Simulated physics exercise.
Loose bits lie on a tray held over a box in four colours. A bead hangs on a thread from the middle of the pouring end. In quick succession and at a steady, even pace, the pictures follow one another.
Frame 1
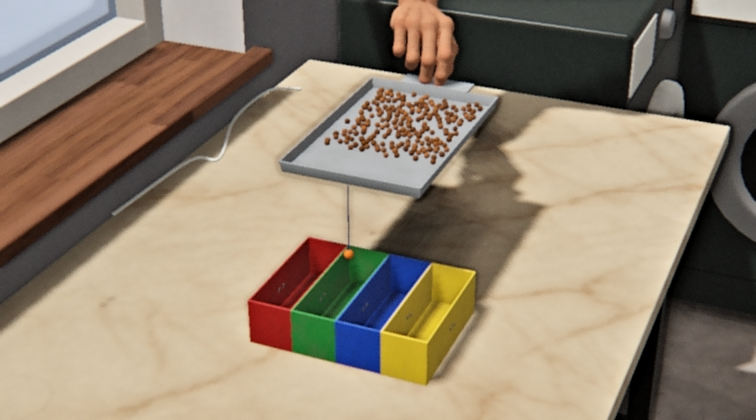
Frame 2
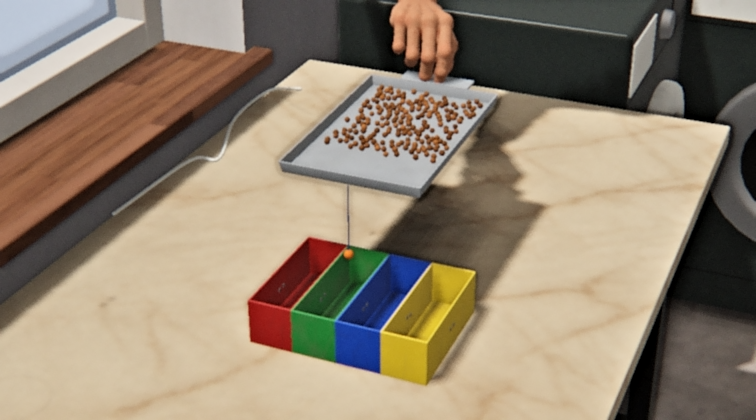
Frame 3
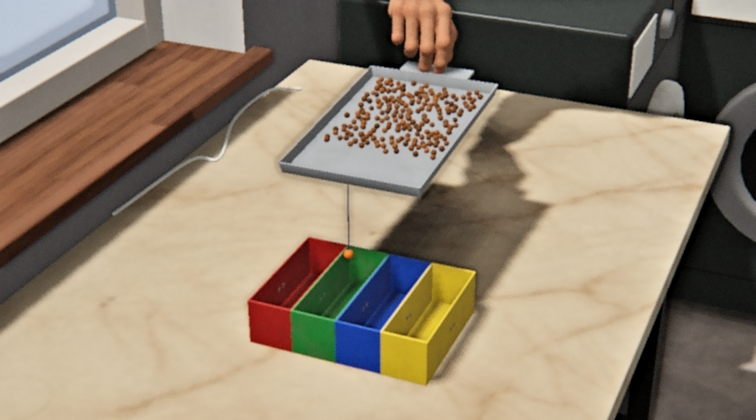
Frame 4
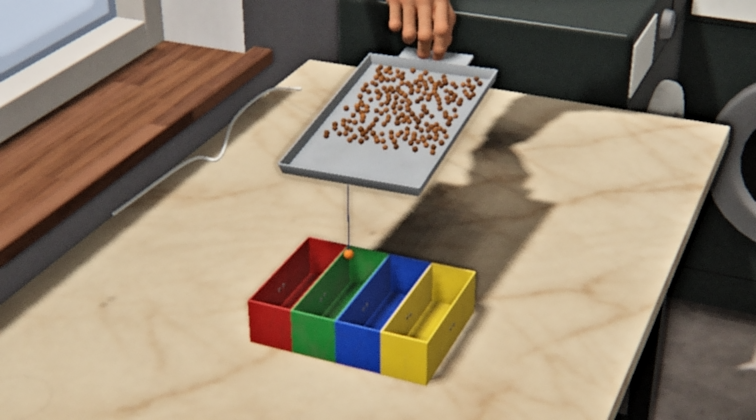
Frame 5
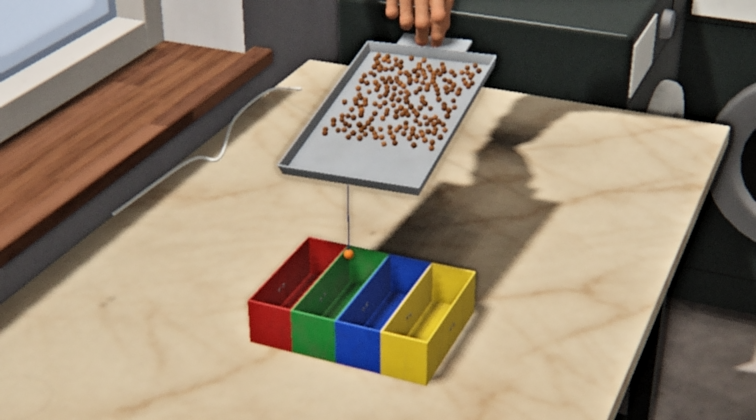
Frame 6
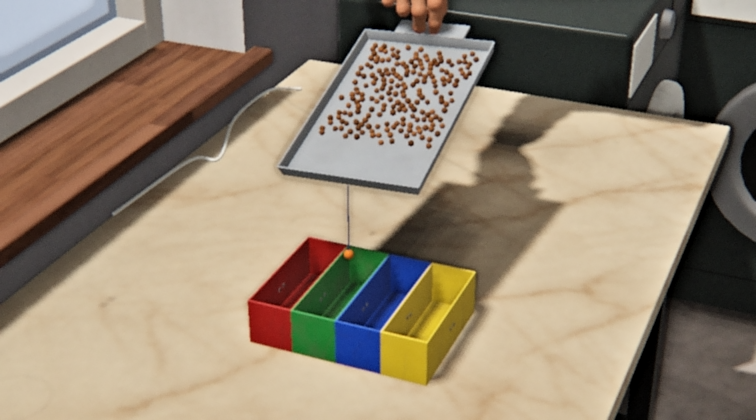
A hand steadily raised the back of a gray tray of small brown balls above a red, green, blue and yellow box, and the balls shifted slightly while an orange bead hung still.
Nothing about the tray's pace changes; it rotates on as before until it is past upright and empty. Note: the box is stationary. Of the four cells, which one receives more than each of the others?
The red cell receives the most.
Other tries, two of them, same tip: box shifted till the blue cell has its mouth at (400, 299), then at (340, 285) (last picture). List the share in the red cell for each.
You'd get 40 in a hundred first and 20 in a hundred after that.
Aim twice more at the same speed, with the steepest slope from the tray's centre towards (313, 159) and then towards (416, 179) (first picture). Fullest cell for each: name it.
First: The cell in red, second: The cell in blue.
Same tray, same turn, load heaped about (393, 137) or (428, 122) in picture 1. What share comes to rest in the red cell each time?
First about 40, then 40 per cent.
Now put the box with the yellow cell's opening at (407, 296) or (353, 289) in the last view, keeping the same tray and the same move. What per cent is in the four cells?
The first yields 90 per cent and the second 100 per cent.
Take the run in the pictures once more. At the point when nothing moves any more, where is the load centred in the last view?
Near (296, 319).
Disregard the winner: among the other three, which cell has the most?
Green.
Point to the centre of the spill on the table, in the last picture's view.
Look around (226, 316) in the last picture.
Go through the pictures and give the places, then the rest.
Corners of the pouring end at (282, 160) and (419, 186), level; middle of the load at (408, 123), cereal balls; bead on its thread at (349, 254); red cell at (270, 322); green cell at (314, 332); blue cell at (358, 343); yellow cell at (404, 354), in the first picture.
Corners of the pouring end at (282, 161) and (419, 186), level; middle of the load at (408, 121), in the second picture.
Corners of the pouring end at (282, 161) and (418, 186), tipped barely, lowest at the left corner; middle of the load at (408, 115), in the third picture.
Corners of the pouring end at (281, 163) and (418, 186), tipped a little, lowest at the left corner; middle of the load at (407, 107), in the fourth picture.
Corners of the pouring end at (281, 164) and (417, 185), tipped a little, lowest at the left corner; middle of the load at (406, 98), in the fifth picture.
Corners of the pouring end at (281, 165) and (417, 185), tipped clearly, lowest at the left corner; middle of the load at (403, 92), about a quarter on the move; red cell at (270, 322); green cell at (314, 332); blue cell at (358, 343); yellow cell at (404, 354), in the sixth picture.
Soon, tray tipped steeply; about two thirds on the tray; a small part in the red cell; a small part in the green cell; a stray few in the blue cell; a small part falling or outside the box.
A while on, tray tipped right over; about a quarter on the tray; about a quarter in the red cell; a small part in the green cell; a stray few in the blue cell; a stray few in the yellow cell; about a third falling or outside the box.
Towards the end, tray tipped past a quarter turn; about half in the red cell; about a quarter in the green cell; a stray few in the blue cell; a stray few in the yellow cell; about a quarter falling or outside the box.
Finally, tray tipped past a quarter turn; about half in the red cell; about a quarter in the green cell; a stray few in the blue cell; a stray few in the yellow cell; about a quarter outside the box.
